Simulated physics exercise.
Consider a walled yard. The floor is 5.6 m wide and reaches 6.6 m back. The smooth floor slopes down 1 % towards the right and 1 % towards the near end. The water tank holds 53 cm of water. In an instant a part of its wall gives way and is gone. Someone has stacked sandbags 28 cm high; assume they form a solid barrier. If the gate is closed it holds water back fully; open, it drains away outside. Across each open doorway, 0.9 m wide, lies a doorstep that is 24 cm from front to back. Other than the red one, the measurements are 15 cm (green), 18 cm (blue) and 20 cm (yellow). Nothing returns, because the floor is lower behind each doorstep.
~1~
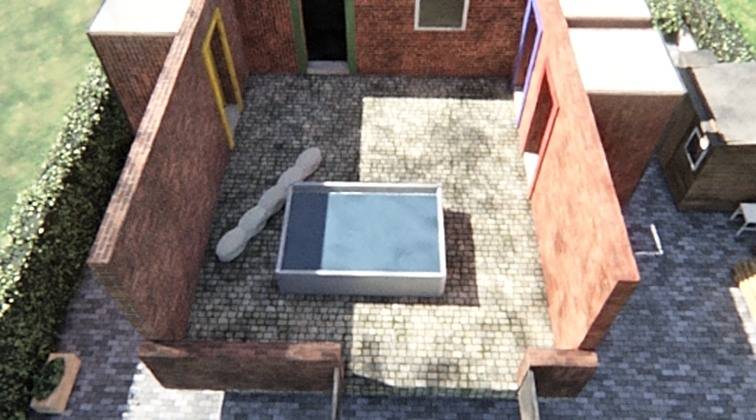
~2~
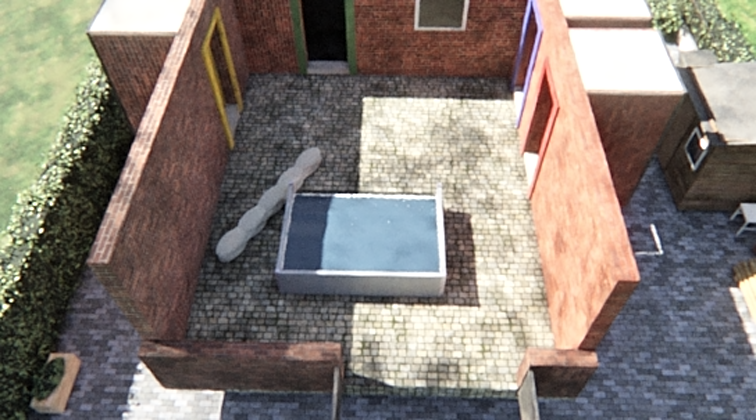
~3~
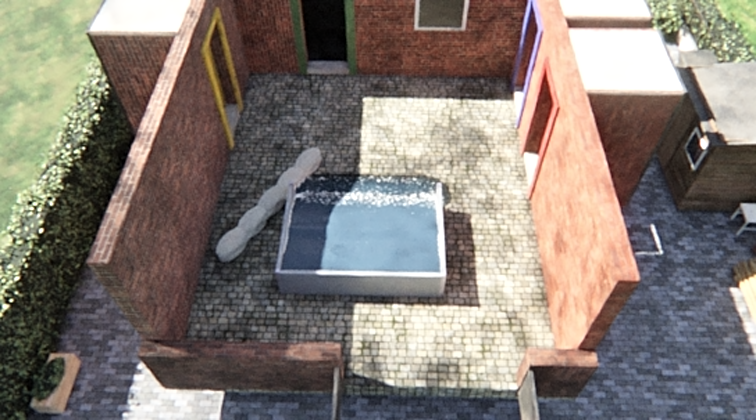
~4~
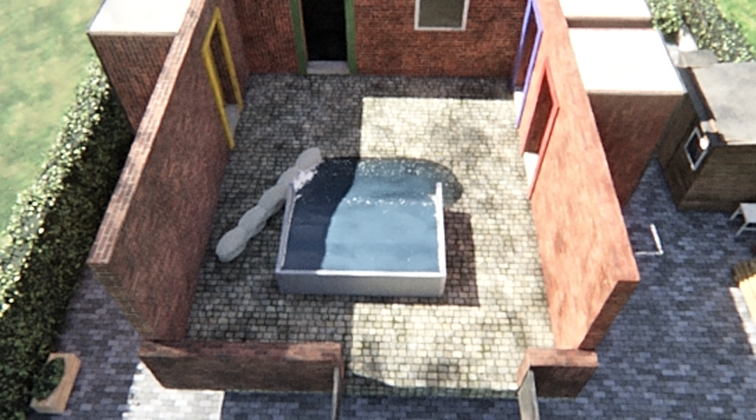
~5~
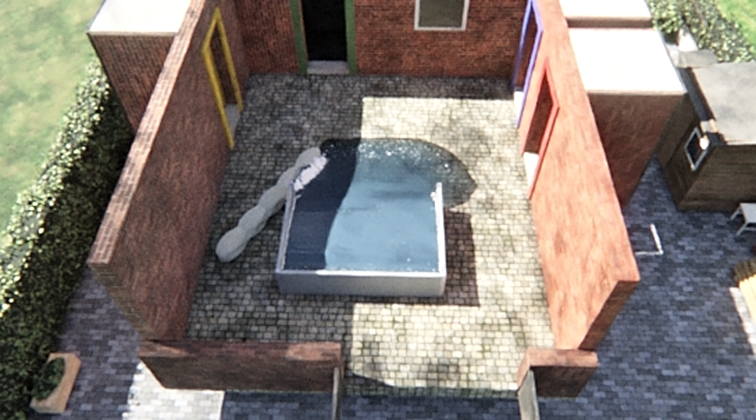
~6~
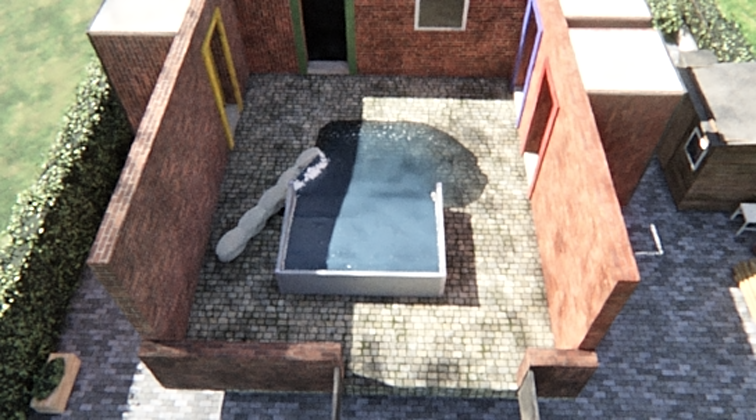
The clip shows a rectangular tank of still water in a brick-walled yard beside a row of sandbags; its far side disappears, and water pours out, spreading across the paving behind it in a widening dark pool.
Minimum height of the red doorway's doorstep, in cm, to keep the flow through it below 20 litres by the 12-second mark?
Roughly 7.5 cm.
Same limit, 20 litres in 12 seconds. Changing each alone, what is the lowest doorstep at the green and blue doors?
You'd want about 13.5 centimetres at green and about 22 centimetres at blue.
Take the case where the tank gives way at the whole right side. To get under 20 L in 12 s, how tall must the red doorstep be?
Roughly 12.5 cm.
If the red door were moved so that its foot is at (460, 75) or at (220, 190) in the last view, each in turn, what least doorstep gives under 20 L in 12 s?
Roughly 17 cm for the first and 6.0 cm for the second.
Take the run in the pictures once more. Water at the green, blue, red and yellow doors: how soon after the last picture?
For green it's 0.6 s, for blue 1.1 s, for red 1.0 s, and for yellow 2.6 s.
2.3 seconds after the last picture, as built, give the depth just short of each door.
In cm: Green 16, blue 28, red 3, yellow 0.
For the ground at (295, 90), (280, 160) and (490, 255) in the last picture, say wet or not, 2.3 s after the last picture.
In order: Soaked, untouched, untouched.
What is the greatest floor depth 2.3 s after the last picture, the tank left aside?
I'd put it near 38 cm.
Then, 0.7 s after the last picture water covers 35 % of the floor, deepest (31 cm) near (301, 187); it has not reached the red door.
Then, 2.3 s after the last picture water covers 50 % of the floor, deepest (38 cm) near (502, 81); 3 cm at the red door, 0 litres in over its 12 cm doorstep.
Then, 11.3 s after the last picture water covers 90 % of the floor, deepest (10 cm) near (560, 375); 7 cm at the red door, 1 litre in over its 12 cm doorstep.
At the red door as built, the water peaked near 13 cm, 3.7 s after the last picture.
Run again over the same 12 s with other heights there, 33 litres in over 6.5 cm, 12 litres over 8.5 cm. The limit of 20 litres is kept from about 7.5 cm up.
